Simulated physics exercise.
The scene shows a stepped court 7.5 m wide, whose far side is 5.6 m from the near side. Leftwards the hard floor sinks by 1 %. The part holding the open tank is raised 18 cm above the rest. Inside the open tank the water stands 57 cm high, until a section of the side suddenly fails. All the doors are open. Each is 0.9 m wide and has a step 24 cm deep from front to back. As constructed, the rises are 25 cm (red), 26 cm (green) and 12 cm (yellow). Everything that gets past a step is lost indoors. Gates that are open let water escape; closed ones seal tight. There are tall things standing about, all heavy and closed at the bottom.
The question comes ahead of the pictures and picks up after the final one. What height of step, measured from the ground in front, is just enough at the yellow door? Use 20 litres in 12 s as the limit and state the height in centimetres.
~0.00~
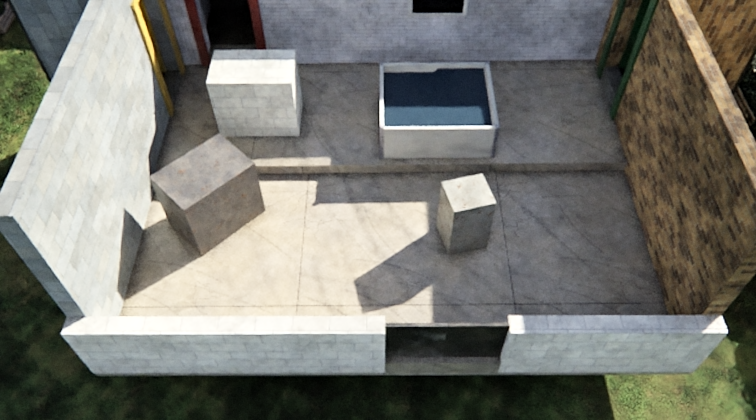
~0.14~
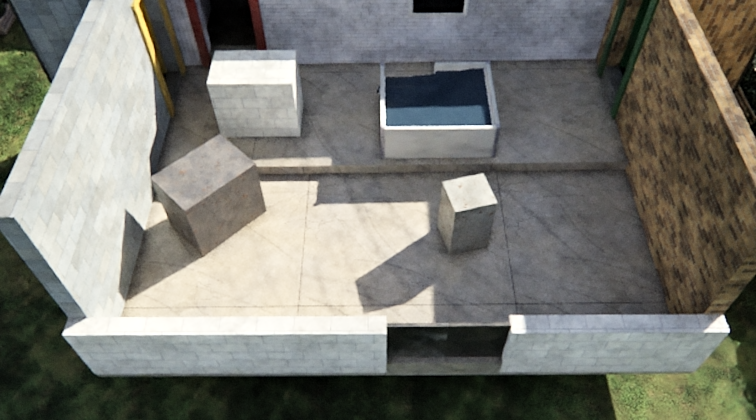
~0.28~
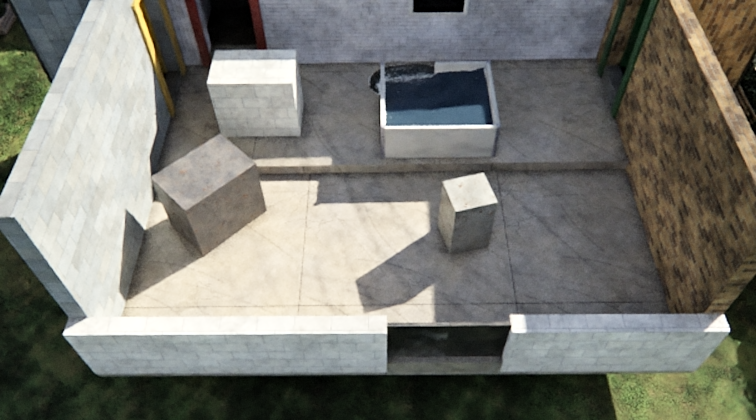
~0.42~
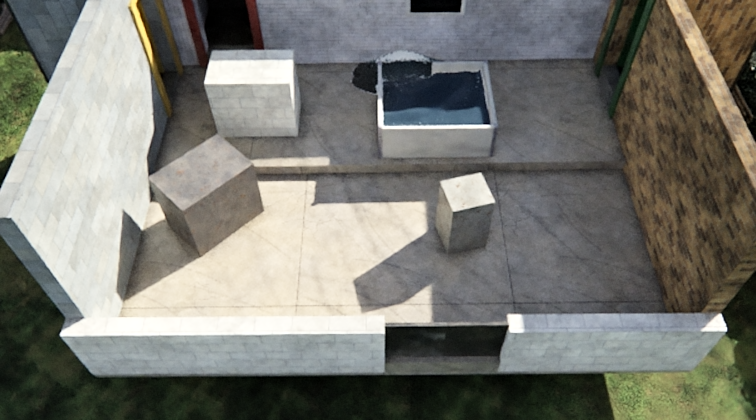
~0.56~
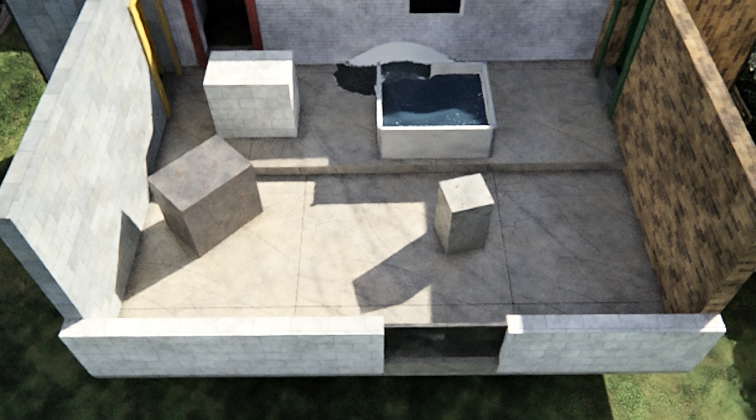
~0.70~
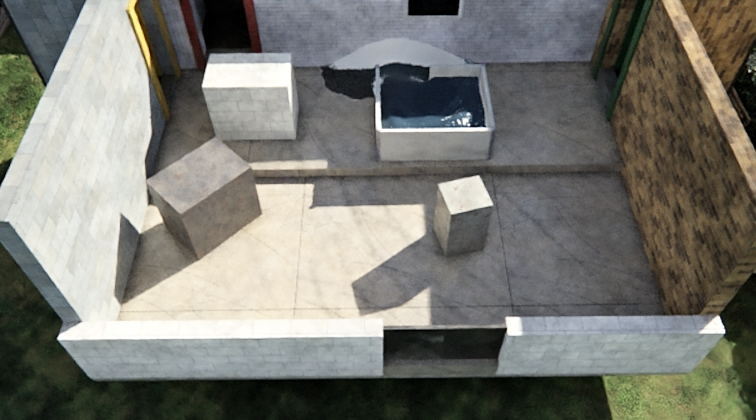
About 20 cm.
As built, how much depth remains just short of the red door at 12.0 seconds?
5.5 cm.
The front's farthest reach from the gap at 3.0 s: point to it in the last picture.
Around (151, 196).
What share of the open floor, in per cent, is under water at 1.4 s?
15 %.
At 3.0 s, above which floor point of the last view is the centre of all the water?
(400, 102) or so.
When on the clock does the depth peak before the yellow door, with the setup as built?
Approximately 2.6 s.
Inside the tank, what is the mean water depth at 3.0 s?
It averages near 22 cm.
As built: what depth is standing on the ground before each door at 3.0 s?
In cm: Red 4, green 15, yellow 23.
After 1.4 s water covers 15 % of the floor, deepest (42 cm) near (397, 65); it has not reached the yellow door.
After 3.0 s water covers 30 % of the floor, deepest (26 cm) near (174, 95); 23 cm at the yellow door, 48 litres in over its 12 cm step.
After 12.0 s water covers 85 % of the floor, deepest (9 cm) near (149, 205); 6 cm at the yellow door, 108 litres in over its 12 cm step.
At the yellow door as built, the water arrived by 1.9 s and peaked near 25 cm at 2.6 s.
Run again over the same 12 s with other heights there, 37 litres in over 17.5 cm, 5 litres over 24 cm. The limit of 20 litres is kept from about 20 cm up.
